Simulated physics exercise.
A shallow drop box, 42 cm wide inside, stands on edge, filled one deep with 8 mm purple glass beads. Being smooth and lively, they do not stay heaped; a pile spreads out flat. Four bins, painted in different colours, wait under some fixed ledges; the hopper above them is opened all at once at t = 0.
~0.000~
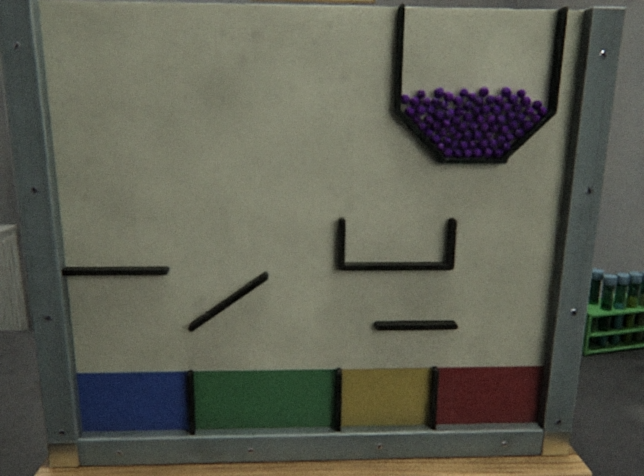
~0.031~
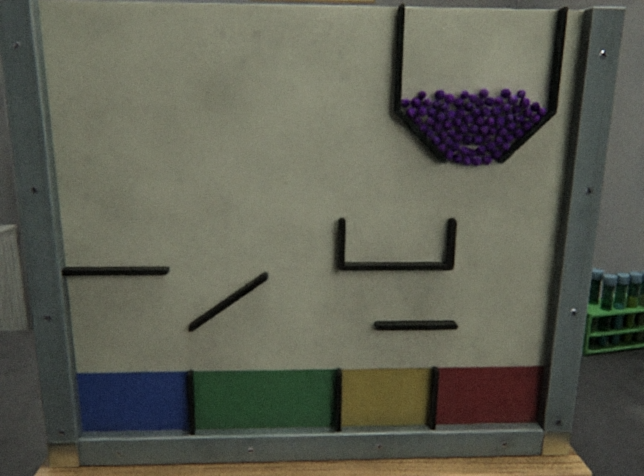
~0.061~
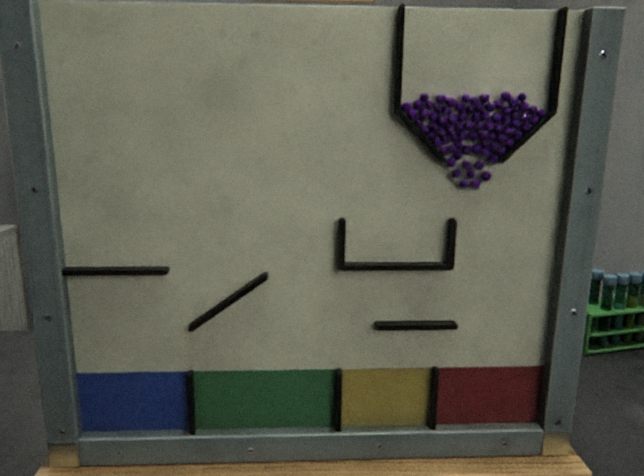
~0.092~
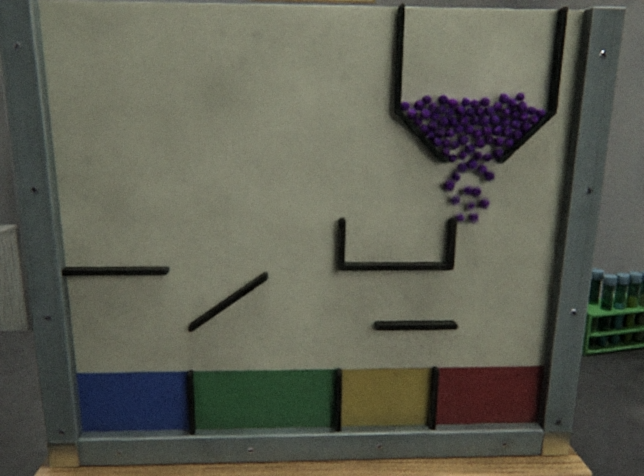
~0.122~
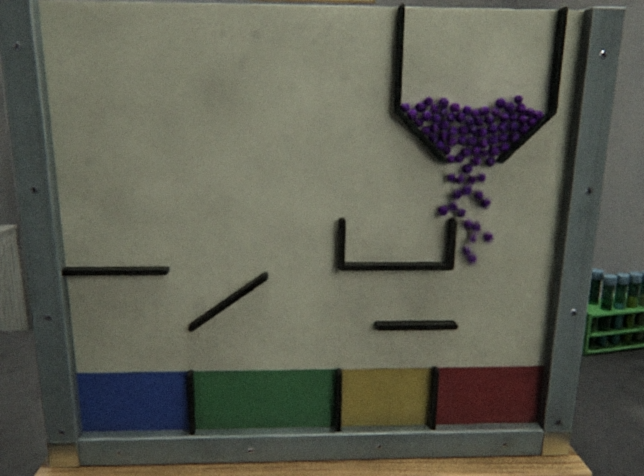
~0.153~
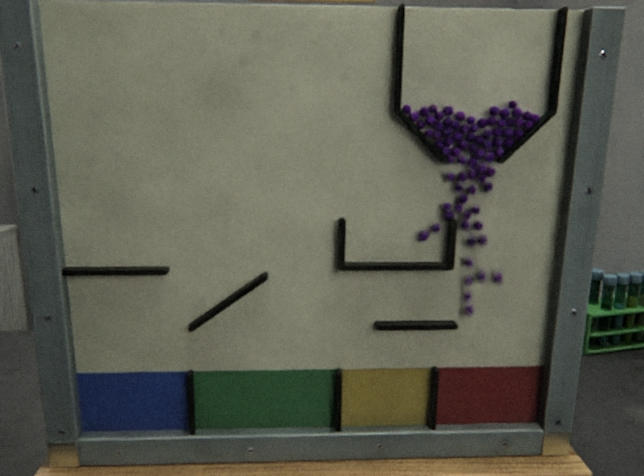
In the video, purple beads pour from the opened bottom of a hopper at the upper right of an upright board, streaming down past the right edge of a cup-shaped ledge, with a few bouncing inside it, above four coloured bins.
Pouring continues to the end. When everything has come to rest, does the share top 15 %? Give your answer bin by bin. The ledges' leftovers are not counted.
Green bin - no; red bin - yes; yellow bin - no; blue bin - no.
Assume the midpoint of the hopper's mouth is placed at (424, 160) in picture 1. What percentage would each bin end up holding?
Green bin: 0; red bin: 5; yellow bin: 0; blue bin: 0.
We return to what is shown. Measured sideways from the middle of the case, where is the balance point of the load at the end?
About 14 cm to the right.
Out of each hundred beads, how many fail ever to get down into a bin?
About 20 %.
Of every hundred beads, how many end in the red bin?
I'd put it at around 80 in a hundred.
After 0.24 s 70 % have left the hopper; down in the bins, red 10 %.
After 0.34 s 90 % have left the hopper; down in the bins, red 35 %.
After 0.55 s 100 % have left the hopper; down in the bins, red 75 %.
In the end, by 2.0 s, green 0 %, red 80 %, yellow 0 %, blue 0 %, left higher up 20 %.
